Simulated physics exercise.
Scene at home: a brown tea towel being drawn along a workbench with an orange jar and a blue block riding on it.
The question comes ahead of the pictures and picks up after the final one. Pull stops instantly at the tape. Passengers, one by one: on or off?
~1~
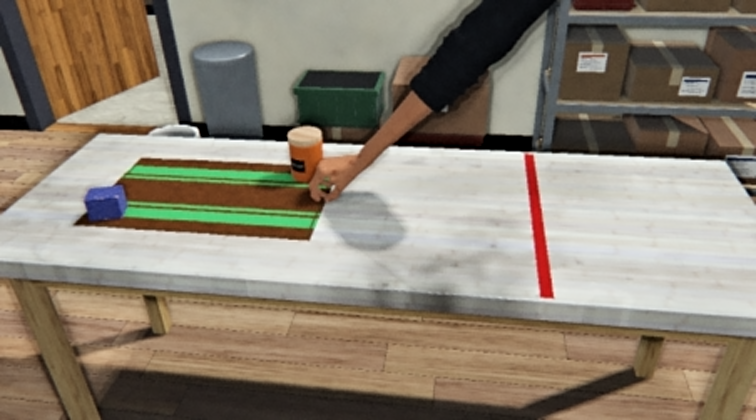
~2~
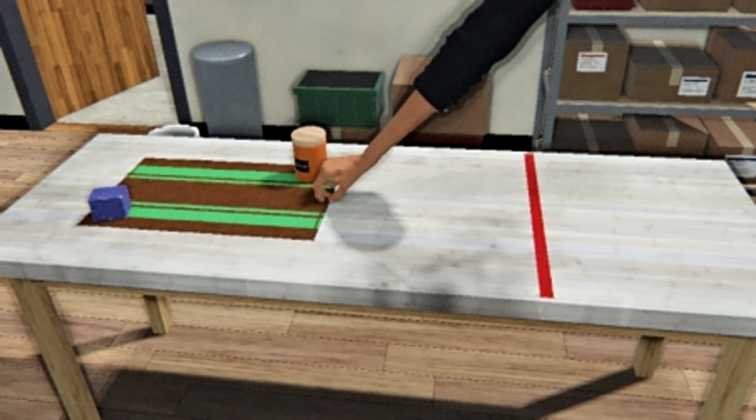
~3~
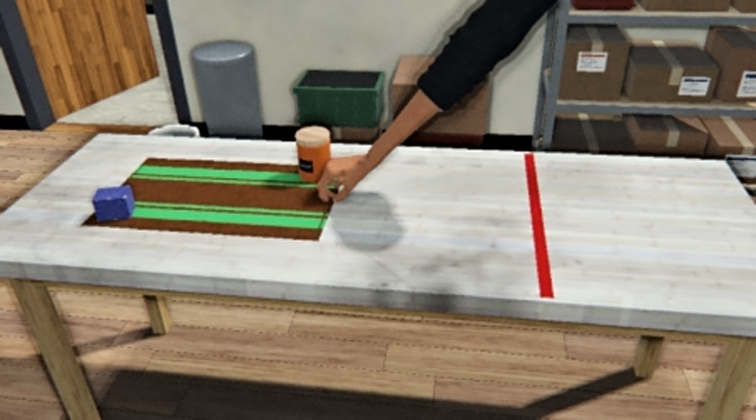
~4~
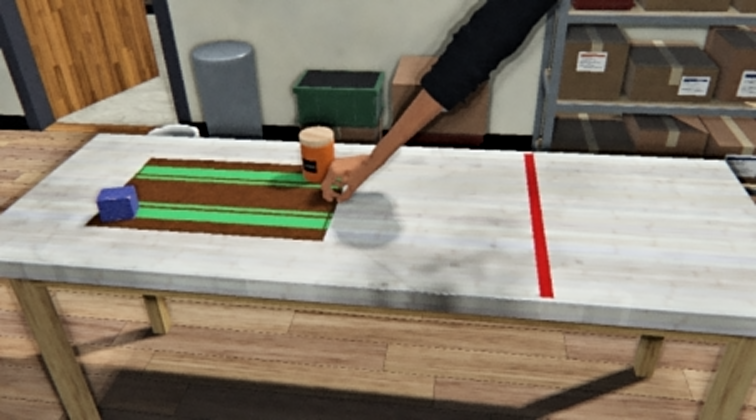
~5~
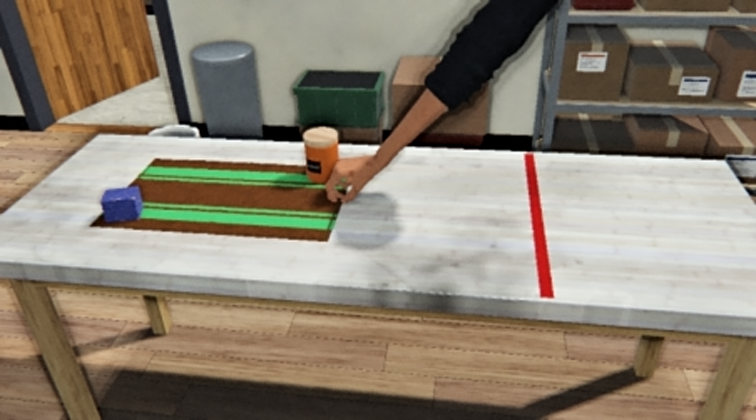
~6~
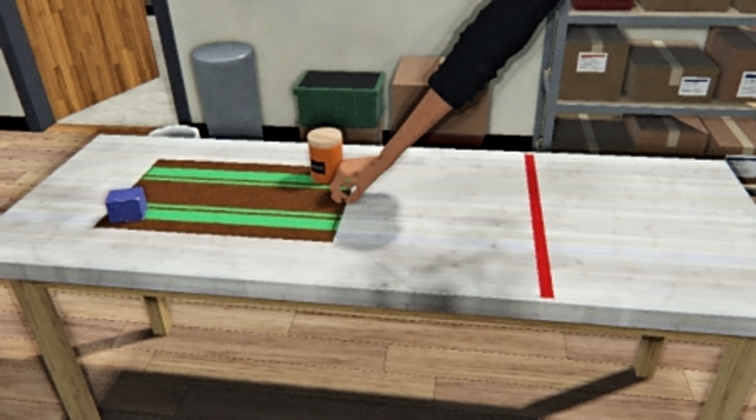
Orange jar - on. Blue block - on.
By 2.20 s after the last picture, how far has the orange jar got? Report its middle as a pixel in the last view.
Close to (503, 164).
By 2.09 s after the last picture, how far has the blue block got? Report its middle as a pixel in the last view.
Position approx. (305, 215) px.
Then, 2.09 s on from there, hem at the tape; orange jar on the cloth near (498, 163); blue block on the cloth near (305, 215).
Then, 2.20 s on from there, hem at the tape; orange jar on the cloth near (503, 164); blue block on the cloth near (311, 216).
In the end, hem at the tape; orange jar on the cloth near (503, 164); blue block on the cloth near (311, 216). The orange jar keeps its seat and the blue block stays on the cloth.
